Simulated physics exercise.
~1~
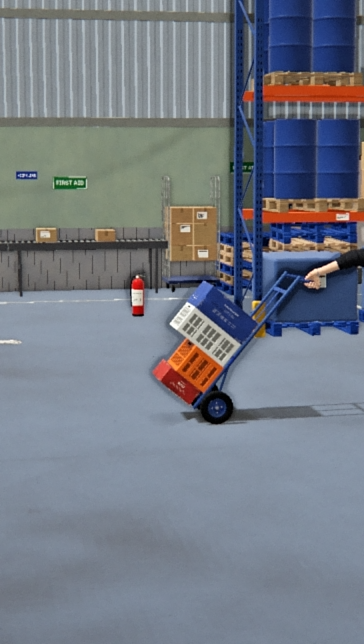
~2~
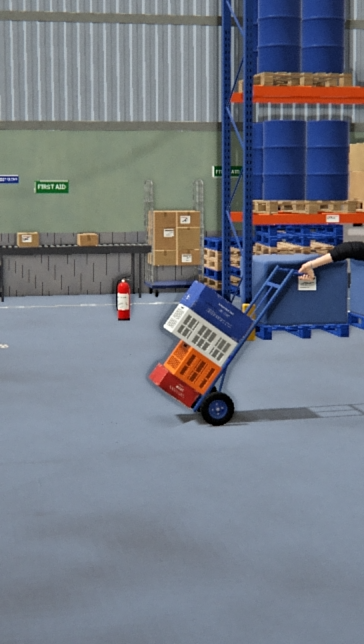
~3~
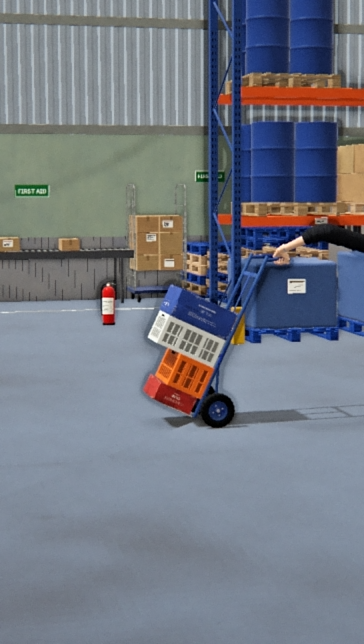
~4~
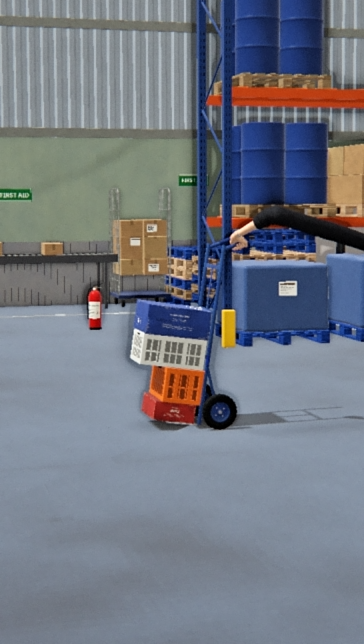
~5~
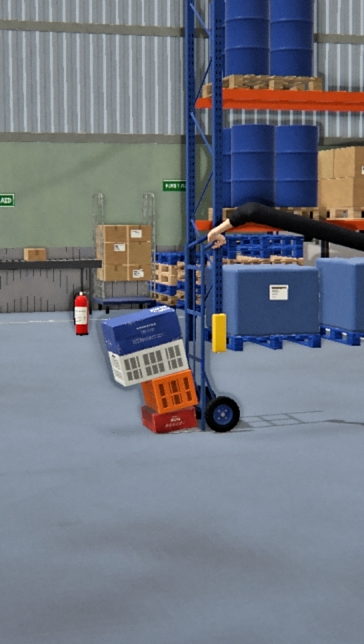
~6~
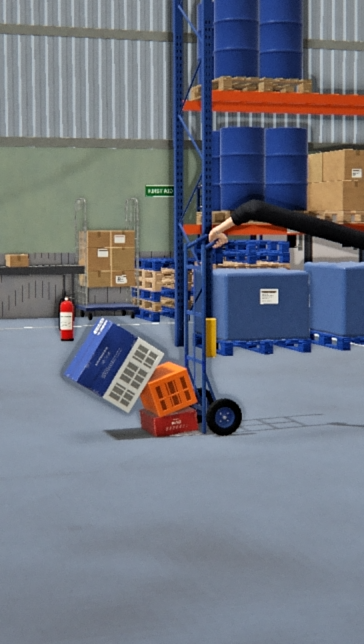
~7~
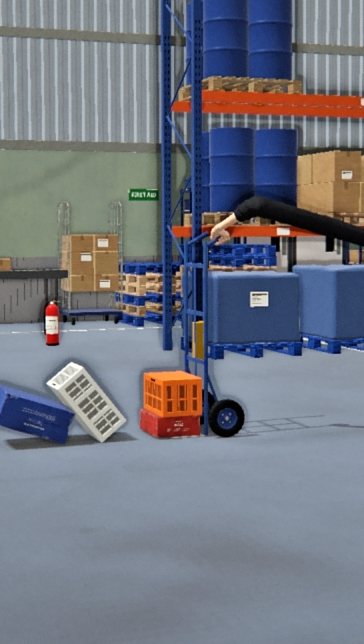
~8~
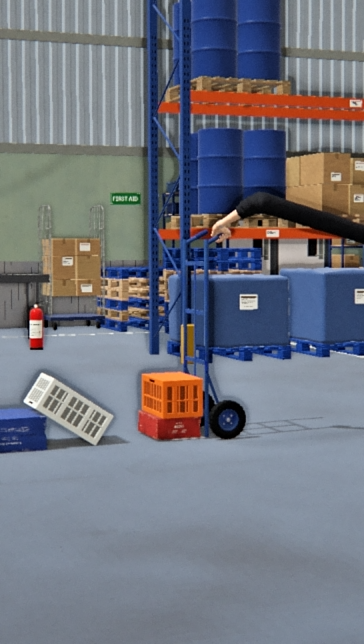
In this clip, an arm swings a tilted blue hand truck upright in a warehouse, and its stack of crates and boxes leans forward. The blue parcel and white crate topple off to the left onto the floor, while the orange crate rocks but settles on the red box.
